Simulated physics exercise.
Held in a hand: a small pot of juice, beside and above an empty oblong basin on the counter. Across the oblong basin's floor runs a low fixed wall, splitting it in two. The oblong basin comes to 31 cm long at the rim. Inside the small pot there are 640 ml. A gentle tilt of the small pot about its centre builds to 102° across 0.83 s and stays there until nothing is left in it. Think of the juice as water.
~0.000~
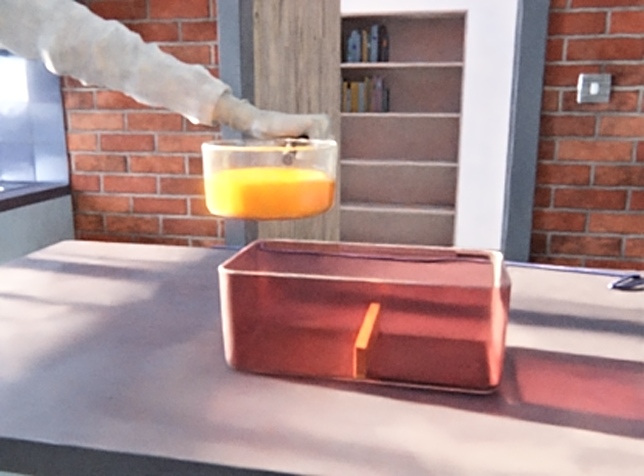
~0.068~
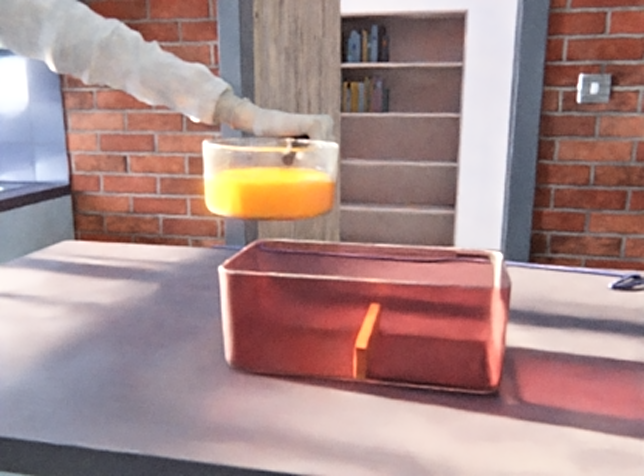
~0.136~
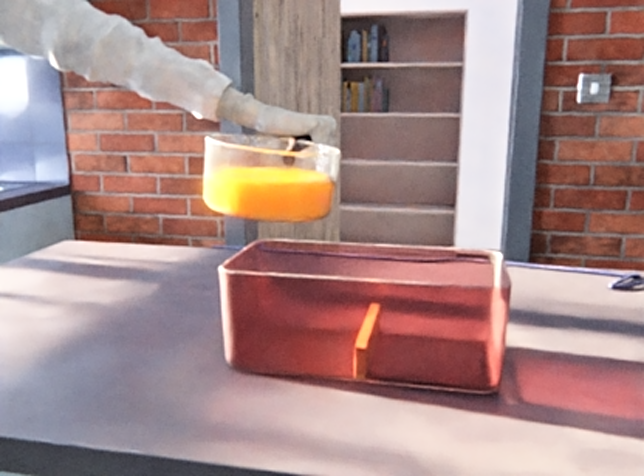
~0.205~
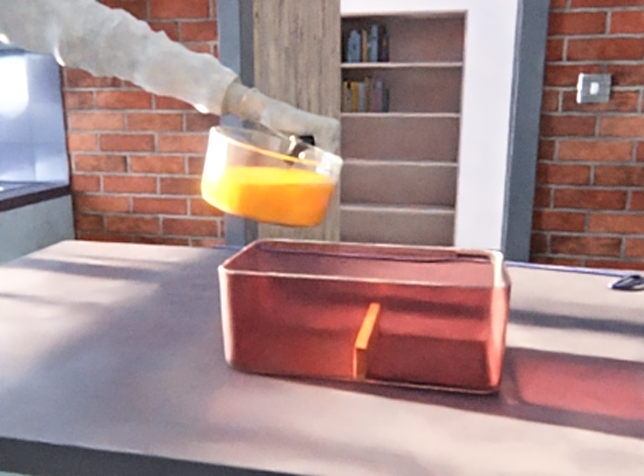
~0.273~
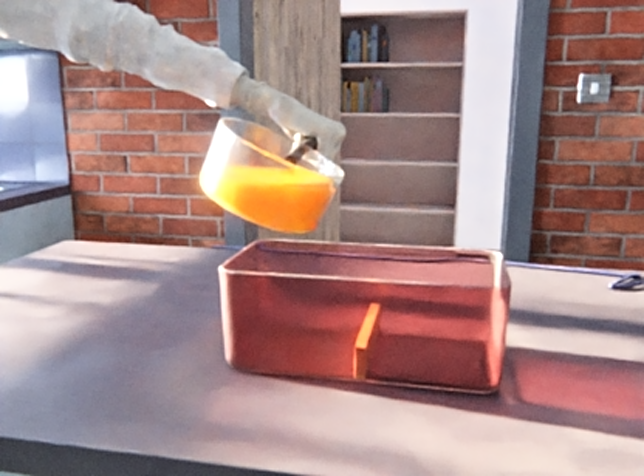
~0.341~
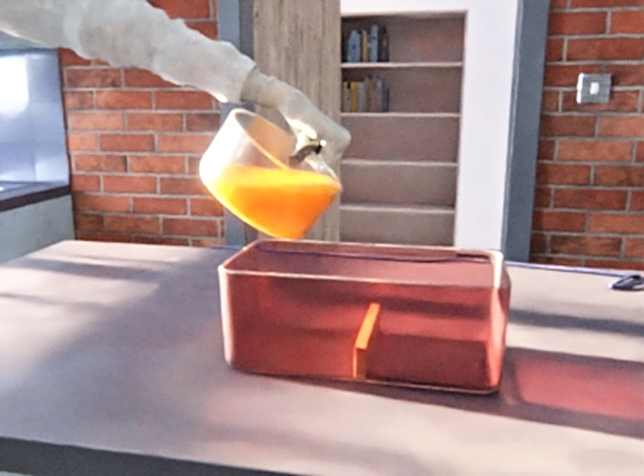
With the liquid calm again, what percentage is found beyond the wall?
Beyond the wall there is roughly 36 percent.
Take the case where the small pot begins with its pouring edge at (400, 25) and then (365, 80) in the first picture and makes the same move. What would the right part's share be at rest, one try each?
Near 80 in a hundred on the first go and near 90 in a hundred on the second.
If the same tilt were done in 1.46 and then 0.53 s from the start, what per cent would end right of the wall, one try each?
I'd expect close to 50 per cent and then close to 25 per cent.
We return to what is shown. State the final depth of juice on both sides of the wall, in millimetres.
I'd expect close to 18 mm on the left and close to 10 mm on the right.
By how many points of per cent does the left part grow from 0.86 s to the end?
Difference: Approx. 12 %.
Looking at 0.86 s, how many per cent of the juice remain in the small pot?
Share remaining: Approx. 10 %.
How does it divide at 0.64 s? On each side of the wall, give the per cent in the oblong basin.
22 per cent left and 24 right, roughly.
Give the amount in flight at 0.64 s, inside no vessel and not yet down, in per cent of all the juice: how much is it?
Roughly 20 %.
After 0.64 s the tilt is 89° and 35 per cent is still to pour, 21 is left of the wall and 24 right of it.
After 0.86 s the tilt is 102° and 9 per cent is still to pour, 51 is left of the wall and 35 right of it.
After 1.08 s the tilt is 102° and 1 per cent is still to pour, 62 is left of the wall and 36 right of it.
After 1.33 s the tilt is 102° and 0 per cent is still to pour, 64 is left of the wall and 36 right of it.
In the end 64 per cent lies left of the wall, 36 right of it and 1 outside.
